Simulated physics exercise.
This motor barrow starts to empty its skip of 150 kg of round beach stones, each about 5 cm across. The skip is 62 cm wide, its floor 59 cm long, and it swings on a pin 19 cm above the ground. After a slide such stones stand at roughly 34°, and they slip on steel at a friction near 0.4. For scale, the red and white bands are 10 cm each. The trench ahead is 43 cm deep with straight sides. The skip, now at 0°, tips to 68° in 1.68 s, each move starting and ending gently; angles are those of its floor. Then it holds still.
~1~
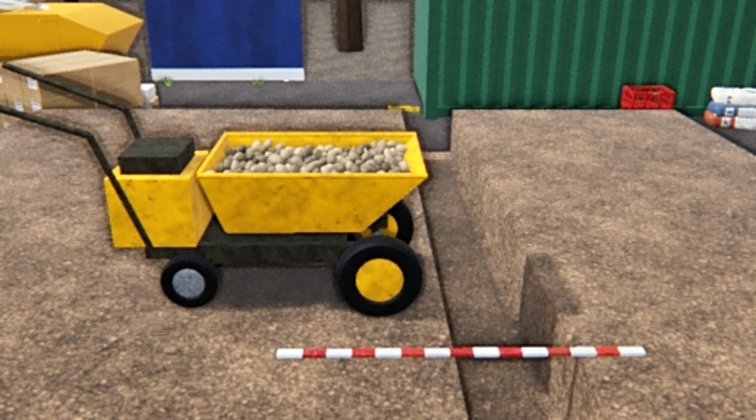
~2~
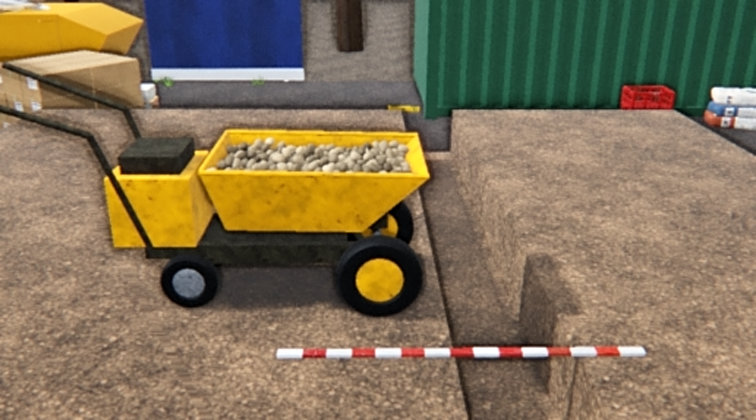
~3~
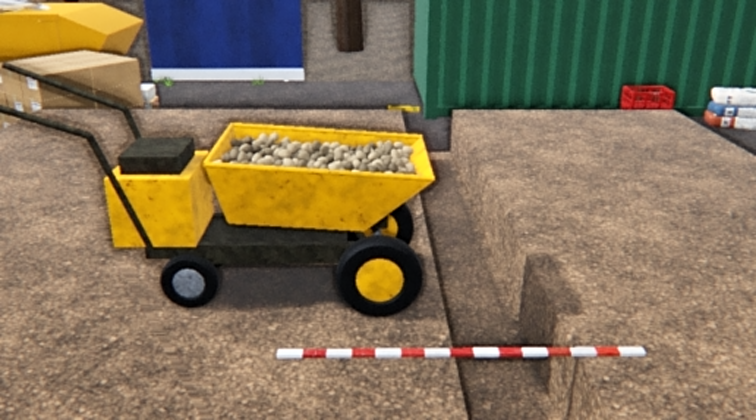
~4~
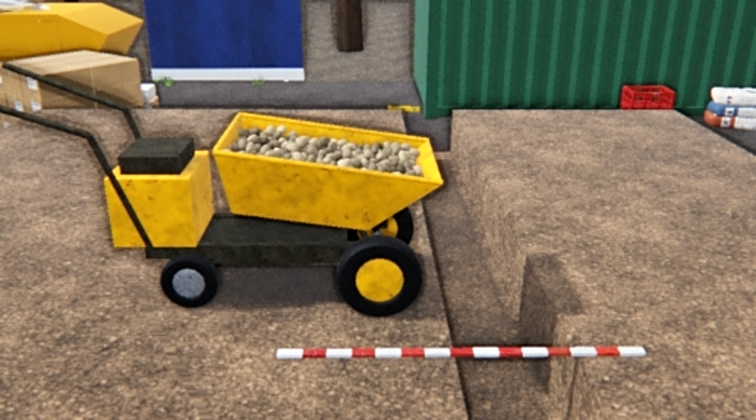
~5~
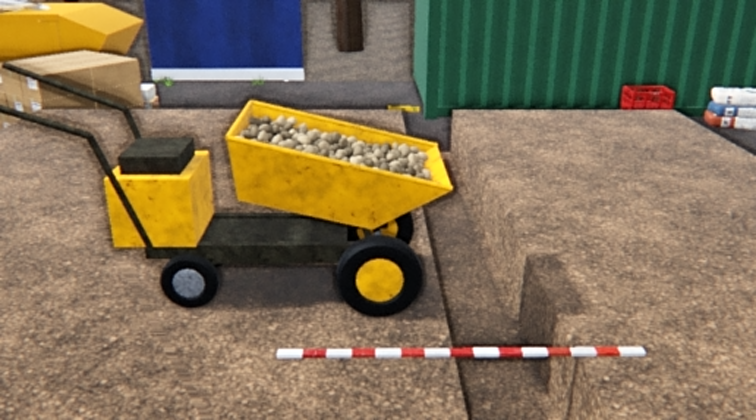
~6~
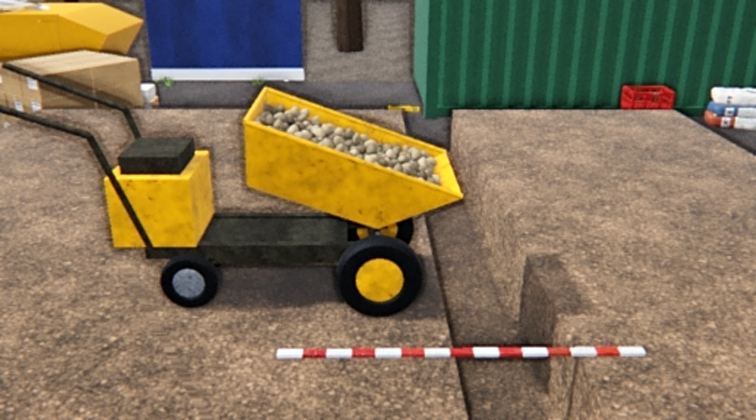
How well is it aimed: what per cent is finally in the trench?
Close to 75 in a hundred.
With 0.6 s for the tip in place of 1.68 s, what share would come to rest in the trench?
Then about 55 per cent.
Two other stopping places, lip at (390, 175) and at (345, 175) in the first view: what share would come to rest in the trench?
Near 100 per cent from the first place, 100 from the second.
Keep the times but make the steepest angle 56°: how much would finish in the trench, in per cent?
Then about 80 per cent.
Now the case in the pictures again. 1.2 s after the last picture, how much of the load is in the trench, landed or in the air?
About 50 per cent by then.
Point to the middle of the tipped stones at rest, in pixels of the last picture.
Their middle is at about (515, 345).
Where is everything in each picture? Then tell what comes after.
The first picture shows lip at (426, 176), floor tilted 0°, highest stones at (330, 152).
In the second picture, the skip is at 1°, its lip at (428, 177); the top of the load is at (331, 151).
The third picture shows lip at (434, 179), floor tilted 4°, highest stones at (285, 146).
The fourth picture shows lip at (442, 183), floor tilted 8°, highest stones at (271, 137).
In the fifth picture, the skip is at 13°, its lip at (452, 189); the top of the load is at (264, 126).
The sixth picture shows lip at (462, 197), floor tilted 20°, highest stones at (275, 113).
Then, 0.7 s after the last picture the floor is at 57°, 98 % in the skip, 2 % in the trench; the foremost stones are at (506, 230).
Then, 1.2 s after the last picture the floor is at 68°, 31 % in the skip, 50 % in the trench, 20 % past the trench; the foremost stones are at (637, 273).
Then, 1.5 s after the last picture the floor is at 68°, 7 % in the skip, 67 % in the trench, 25 % past the trench; the foremost stones are at (717, 278).
Then, 3.5 s after the last picture the floor is at 68°, 0 % in the skip, 75 % in the trench, 25 % past the trench; the foremost stones are past the picture's edge.
